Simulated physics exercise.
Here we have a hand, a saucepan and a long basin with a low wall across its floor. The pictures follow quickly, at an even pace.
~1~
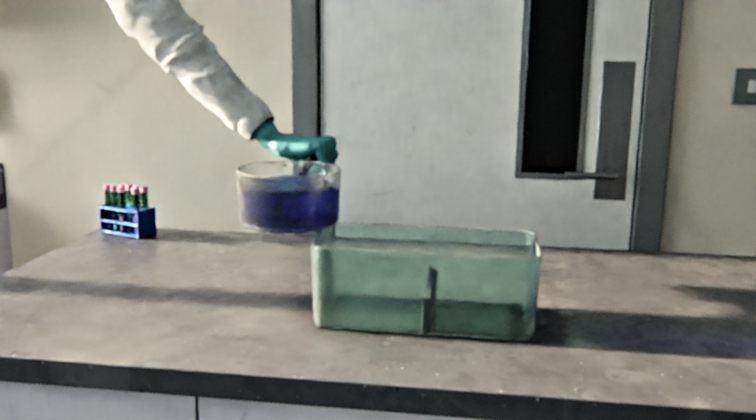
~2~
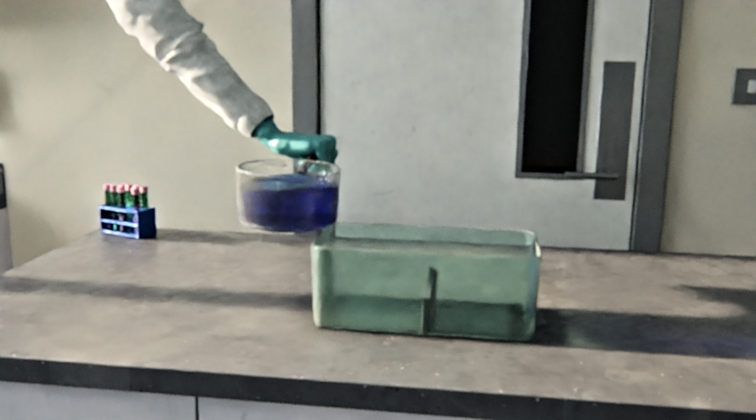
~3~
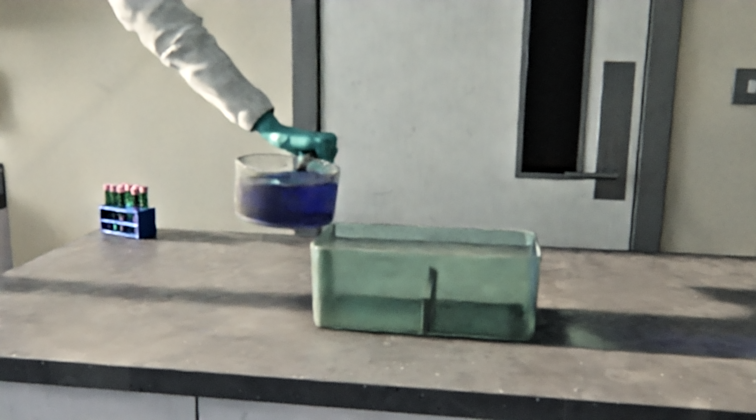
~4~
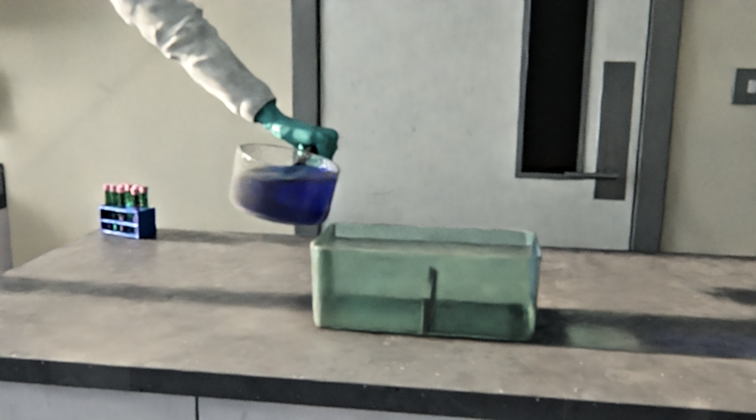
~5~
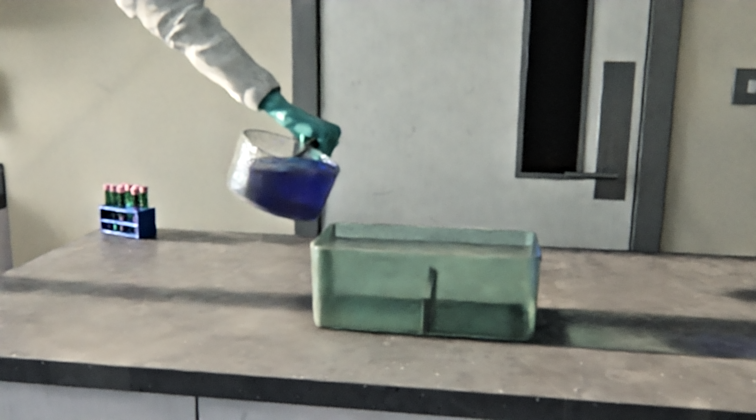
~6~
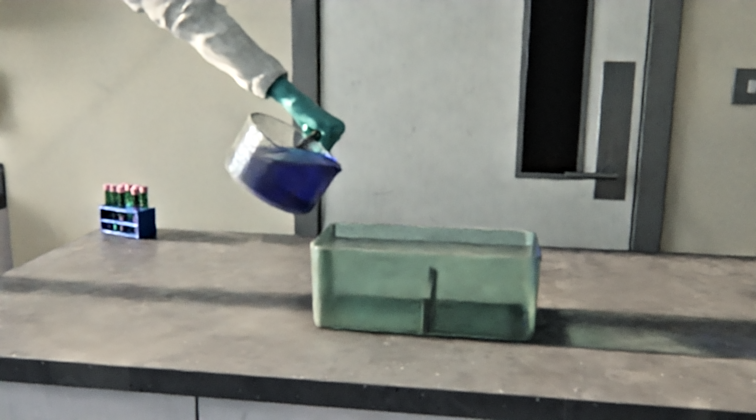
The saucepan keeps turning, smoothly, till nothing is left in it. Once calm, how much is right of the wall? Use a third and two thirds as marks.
The share right of the wall is under a third.
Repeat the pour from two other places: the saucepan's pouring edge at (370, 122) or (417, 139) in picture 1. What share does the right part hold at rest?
First some 70, then 60 per cent.
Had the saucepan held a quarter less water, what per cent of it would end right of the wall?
Roughly 10 in a hundred.
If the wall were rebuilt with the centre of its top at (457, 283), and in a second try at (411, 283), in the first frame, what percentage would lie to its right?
First some 10, then 60 per cent.
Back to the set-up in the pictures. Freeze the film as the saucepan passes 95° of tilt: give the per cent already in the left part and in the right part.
Near 15 on the left, 0 on the right.
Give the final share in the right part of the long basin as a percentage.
Roughly 20 in a hundred.
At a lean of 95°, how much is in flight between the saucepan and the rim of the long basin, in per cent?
Some 50 per cent.
A moment on, the saucepan is tipped on its side and 39 per cent is still to pour, 13 is left of the wall and 0 right of it.
Next, the saucepan is tipped right over and 3 per cent is still to pour, 66 is left of the wall and 22 right of it.
Then the saucepan is tipped right over and 0 per cent is still to pour, 76 is left of the wall and 20 right of it.
Later the saucepan is tipped right over and 0 per cent is still to pour, 77 is left of the wall and 21 right of it.
At rest 77 per cent lies left of the wall, 21 right of it and 2 outside.
